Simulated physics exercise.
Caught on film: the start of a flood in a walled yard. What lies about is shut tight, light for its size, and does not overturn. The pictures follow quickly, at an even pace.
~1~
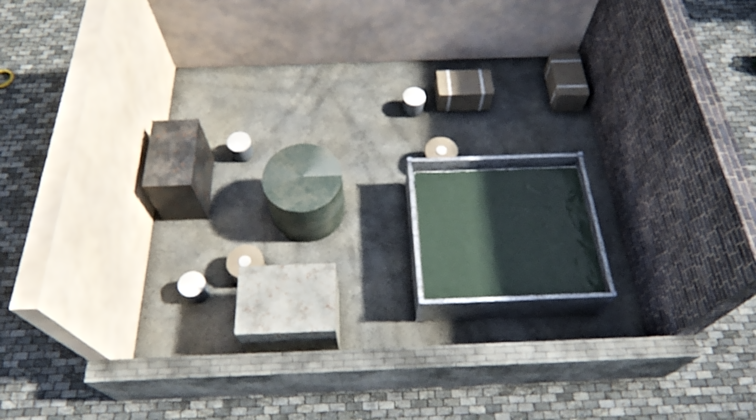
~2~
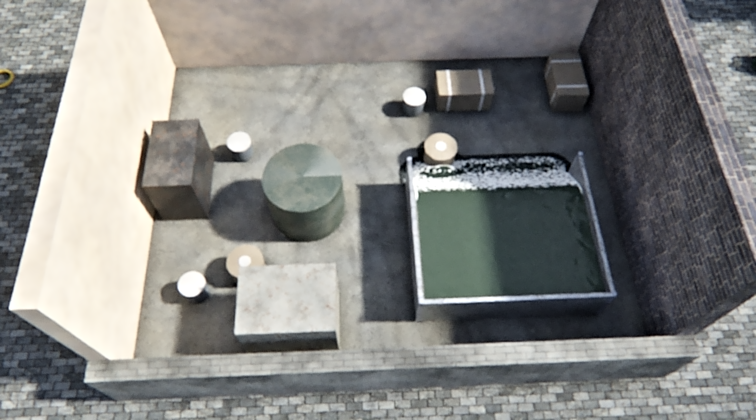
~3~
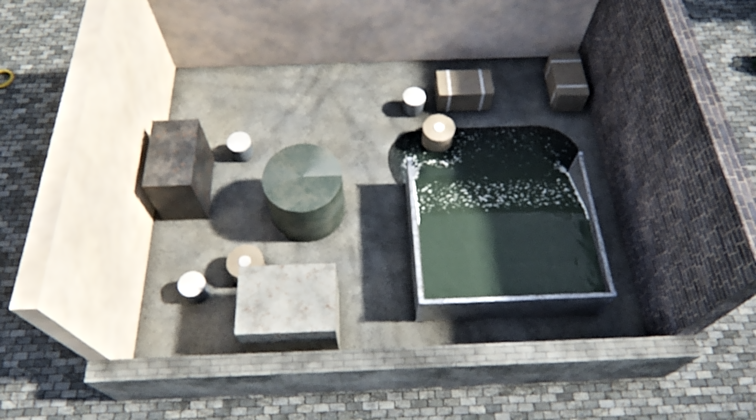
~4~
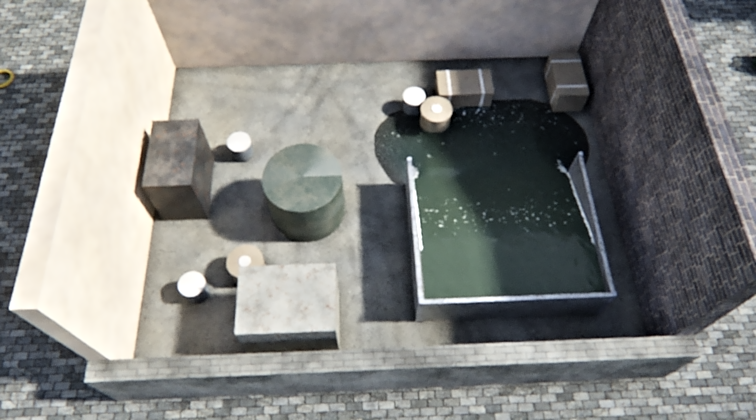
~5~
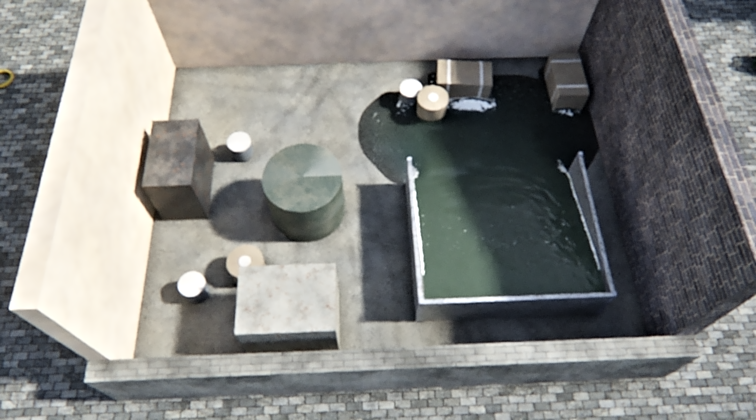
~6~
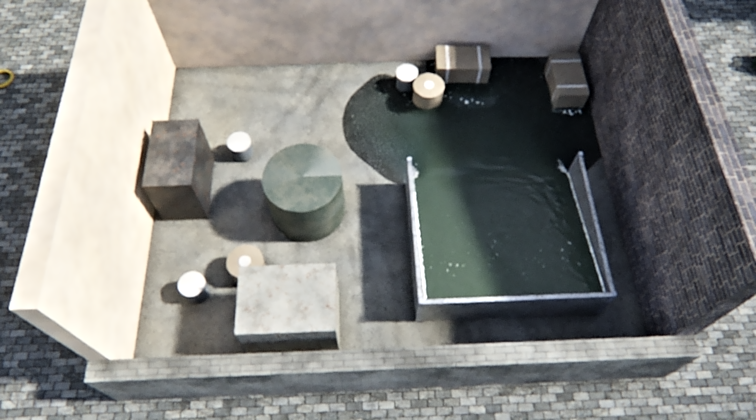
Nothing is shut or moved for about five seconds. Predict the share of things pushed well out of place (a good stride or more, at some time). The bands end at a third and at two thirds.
Share: Two thirds or more.
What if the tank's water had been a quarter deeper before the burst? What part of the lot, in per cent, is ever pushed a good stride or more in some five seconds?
Close to 90 %.
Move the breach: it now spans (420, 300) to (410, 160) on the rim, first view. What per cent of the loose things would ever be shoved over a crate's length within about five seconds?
Roughly 60 per cent.
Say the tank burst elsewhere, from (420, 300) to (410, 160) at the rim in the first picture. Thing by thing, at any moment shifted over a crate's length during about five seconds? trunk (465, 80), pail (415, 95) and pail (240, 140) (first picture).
One after the other: Under that, yes, yes.
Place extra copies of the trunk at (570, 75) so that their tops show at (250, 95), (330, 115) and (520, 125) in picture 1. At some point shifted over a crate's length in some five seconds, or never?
In turn: That far or more, that far or more, yes.
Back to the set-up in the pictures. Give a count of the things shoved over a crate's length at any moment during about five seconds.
That makes 6.
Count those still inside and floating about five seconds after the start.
5 of them.
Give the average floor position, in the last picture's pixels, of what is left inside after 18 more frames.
Close to (295, 173).
A moment on, 3 of 7 are well off their spots; 4 afloat.
Next, 3 of 7 are well off their spots; 4 afloat.
Later, 5 of 7 are well off their spots; 3 afloat.
In the end, 6 of 7 are well off their spots, and 6 have been at some point; 5 afloat.
